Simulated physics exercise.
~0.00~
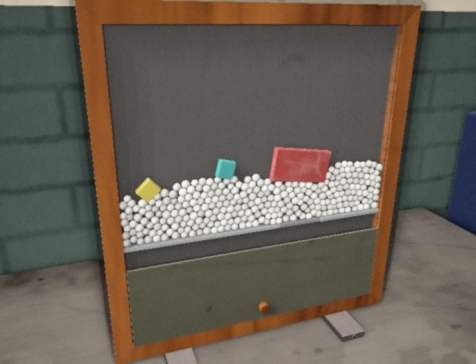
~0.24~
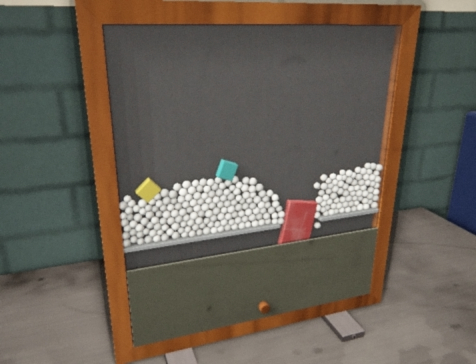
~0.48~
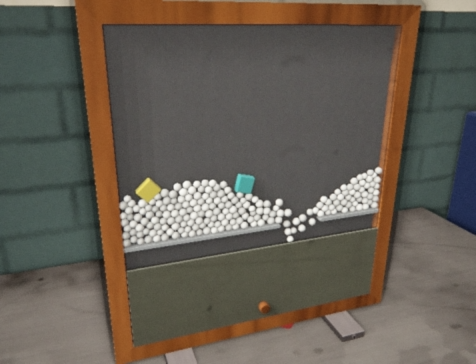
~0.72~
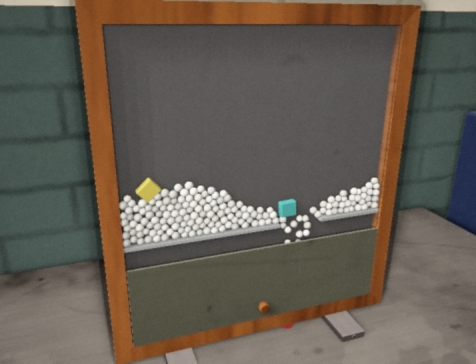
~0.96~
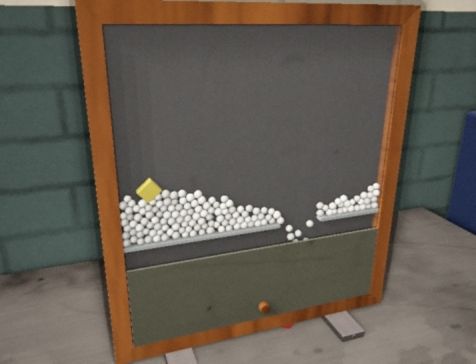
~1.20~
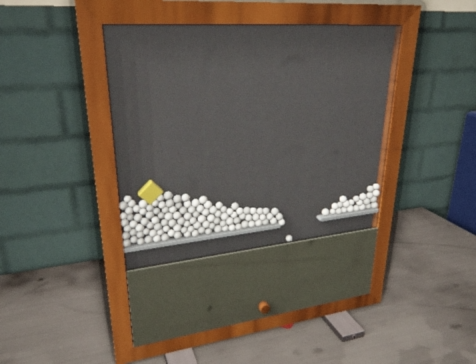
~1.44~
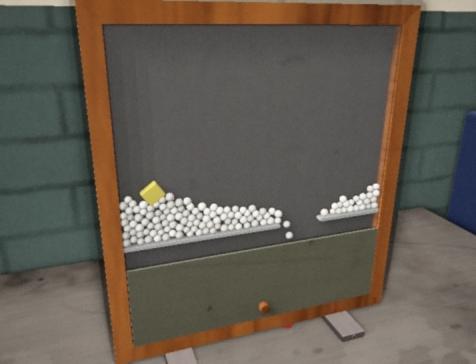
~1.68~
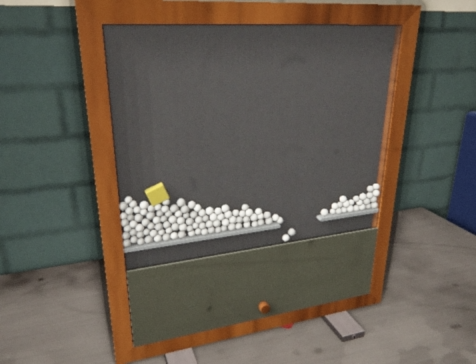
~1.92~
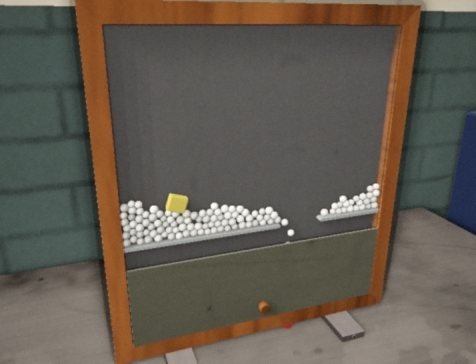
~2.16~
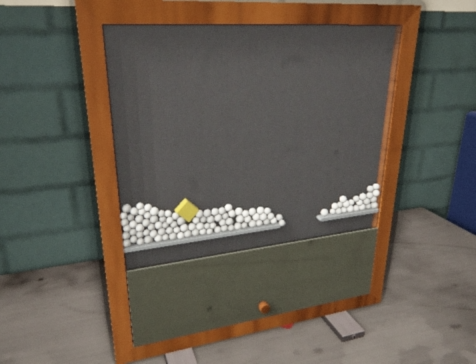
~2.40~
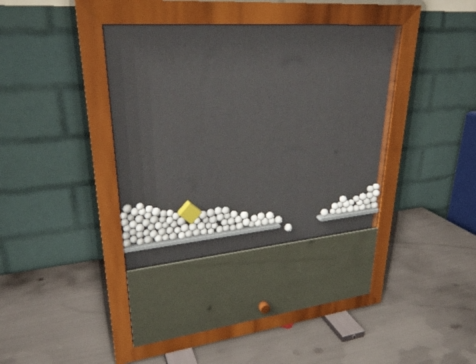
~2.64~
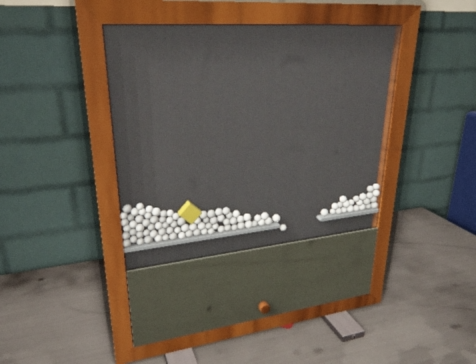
The video shows white beads in an upright wooden-framed case draining through a gap in the floor, taking the red block and then the turquoise block down with them, while the yellow block slides right and ends tilted among the beads remaining left of the gap.
